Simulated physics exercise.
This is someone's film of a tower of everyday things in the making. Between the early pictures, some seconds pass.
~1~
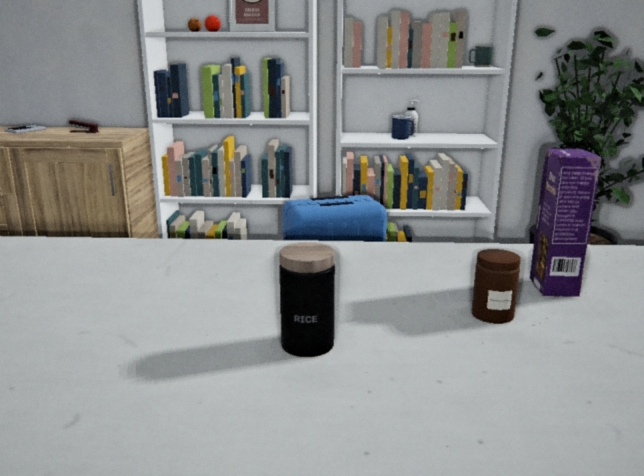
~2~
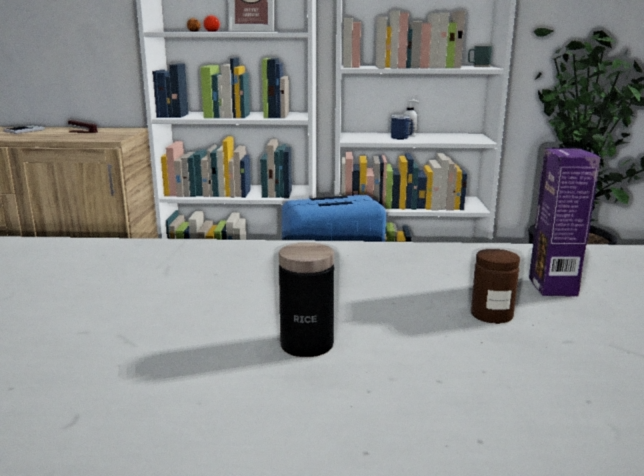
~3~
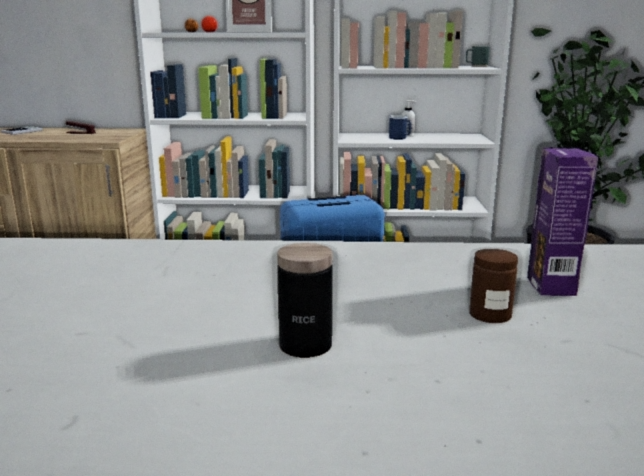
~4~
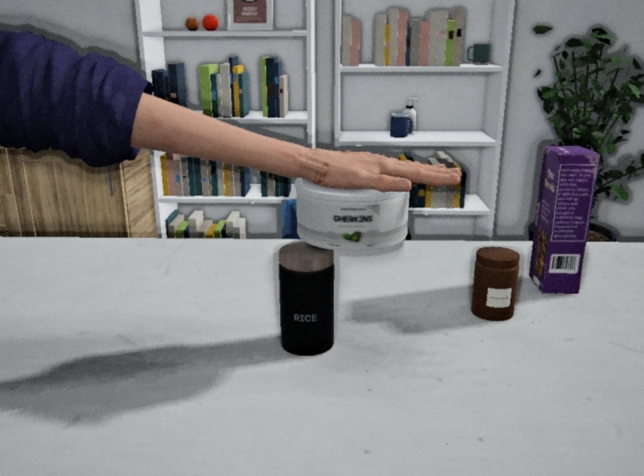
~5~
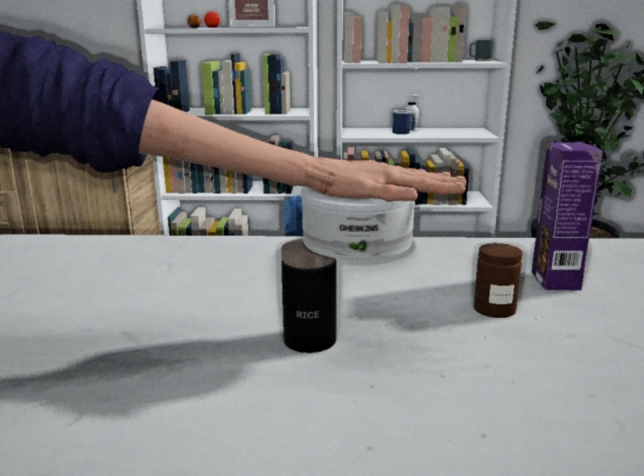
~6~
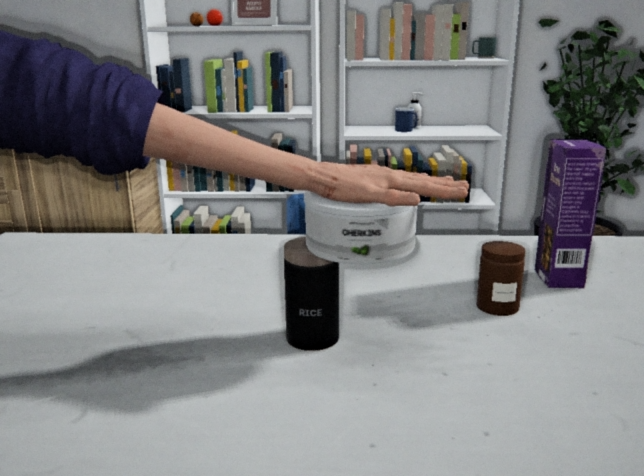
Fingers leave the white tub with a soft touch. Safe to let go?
Something comes down.
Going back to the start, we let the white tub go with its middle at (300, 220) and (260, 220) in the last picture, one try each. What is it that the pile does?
First try: The pile stands firm; second try: It topples.
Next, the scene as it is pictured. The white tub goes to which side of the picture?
As we see it, to our right.
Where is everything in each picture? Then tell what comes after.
In the first frame, the last thing is not in view yet; black jar (307, 299).
In the second frame, the last thing is not in view yet; brown jar (495, 285).
In the third frame, the last thing is not in view yet; purple carton (560, 222).
The fourth frame shows still above its spot; white tub (352, 208); black jar (307, 298).
The fifth frame shows still above its spot; white tub (358, 216); brown jar (498, 280).
The sixth frame shows set down, still held; white tub (361, 219); purple carton (567, 214).
Then, 0.30 s on from there, white tub now fallen.
Then, 0.70 s on from there, things are still on the move.
Then, 1.20 s on from there, nothing new.
In the end, fallen, white tub; the other 3 unmoved. At the end, from the last picture's camera, white tub near (503, 318). The pile comes apart.
